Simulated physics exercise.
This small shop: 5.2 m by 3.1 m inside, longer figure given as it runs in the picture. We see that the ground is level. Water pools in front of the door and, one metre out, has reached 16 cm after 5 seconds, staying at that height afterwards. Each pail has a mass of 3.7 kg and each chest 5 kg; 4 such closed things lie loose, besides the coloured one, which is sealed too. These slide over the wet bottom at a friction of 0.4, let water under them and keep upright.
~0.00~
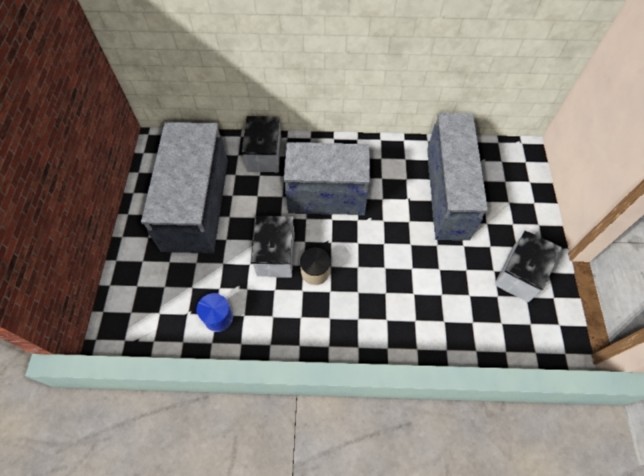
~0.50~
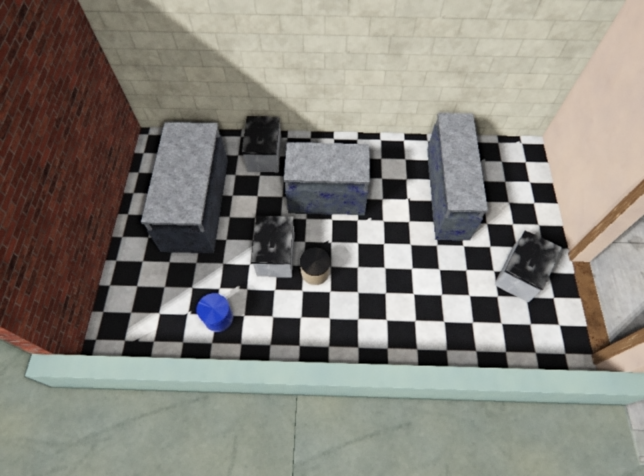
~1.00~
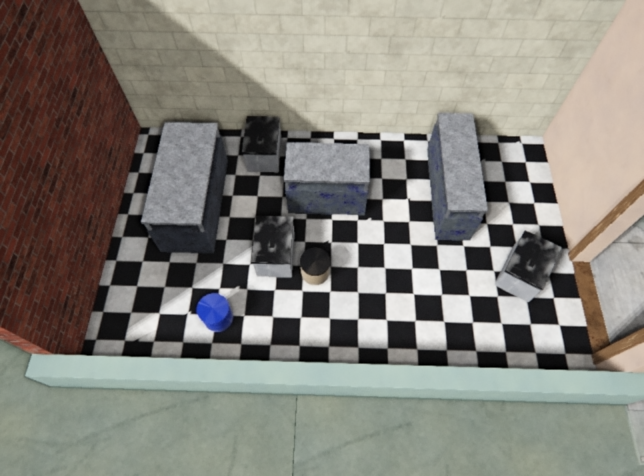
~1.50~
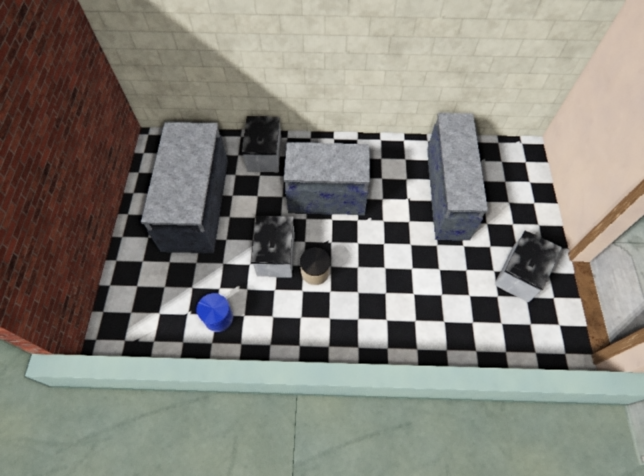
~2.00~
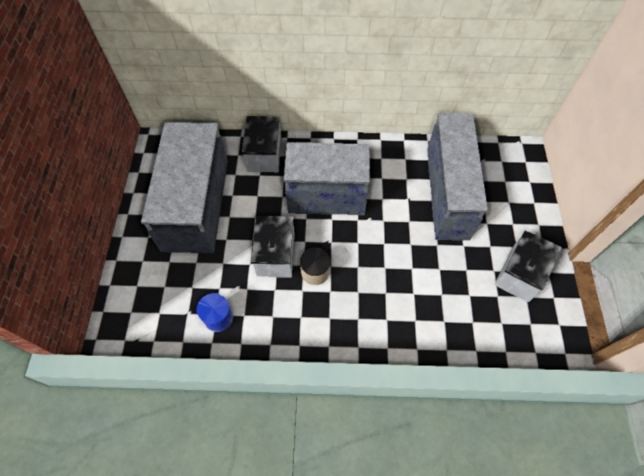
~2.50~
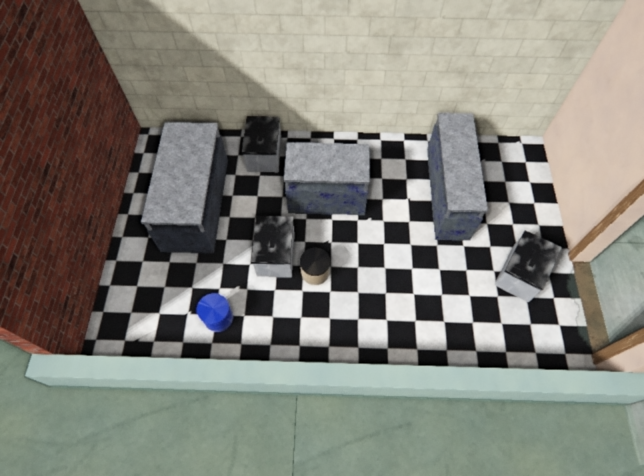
Nothing inside the small shop moved, with the blue pail and the grey blocks staying put on the checkered floor, while the pale ground outside the front turned greenish early on.
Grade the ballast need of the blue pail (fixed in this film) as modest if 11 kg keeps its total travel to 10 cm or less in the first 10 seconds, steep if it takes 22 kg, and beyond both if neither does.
Modest.
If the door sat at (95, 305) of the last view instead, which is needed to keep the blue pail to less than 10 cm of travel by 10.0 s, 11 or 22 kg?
With that change, you need the heavier one.
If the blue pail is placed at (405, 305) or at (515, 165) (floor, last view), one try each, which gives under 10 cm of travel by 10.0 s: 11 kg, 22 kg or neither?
Try by try, any option works; any option works.
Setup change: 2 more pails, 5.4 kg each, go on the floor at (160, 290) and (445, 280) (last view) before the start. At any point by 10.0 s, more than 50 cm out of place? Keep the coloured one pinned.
In order: Within the mark, above the mark.
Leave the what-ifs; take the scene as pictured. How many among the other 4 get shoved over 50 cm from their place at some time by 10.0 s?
3.
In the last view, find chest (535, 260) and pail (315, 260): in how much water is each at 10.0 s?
Close to 3 and 6 centimetres.
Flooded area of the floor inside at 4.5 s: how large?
Somewhere around 3.0 m2, roughly.
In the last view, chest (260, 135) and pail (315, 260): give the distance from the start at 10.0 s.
One is off by 10 cm, the other by 80 cm, in the order asked.
After 3.5 s the blue pail would be 0 cm from its start with 11 kg and 0 cm from its start with 22 kg; 0 cm of water round it then.
After 4.5 s the blue pail would be 0 cm from its start with 11 kg and 0 cm from its start with 22 kg; 0 cm of water round it then.
After 7.0 s the blue pail would be 0 cm from its start with 11 kg and 0 cm from its start with 22 kg; 4 cm of water round it then.
After 10.0 s the blue pail would be 0 cm from its start with 11 kg and 0 cm from its start with 22 kg; 4 cm of water round it then.
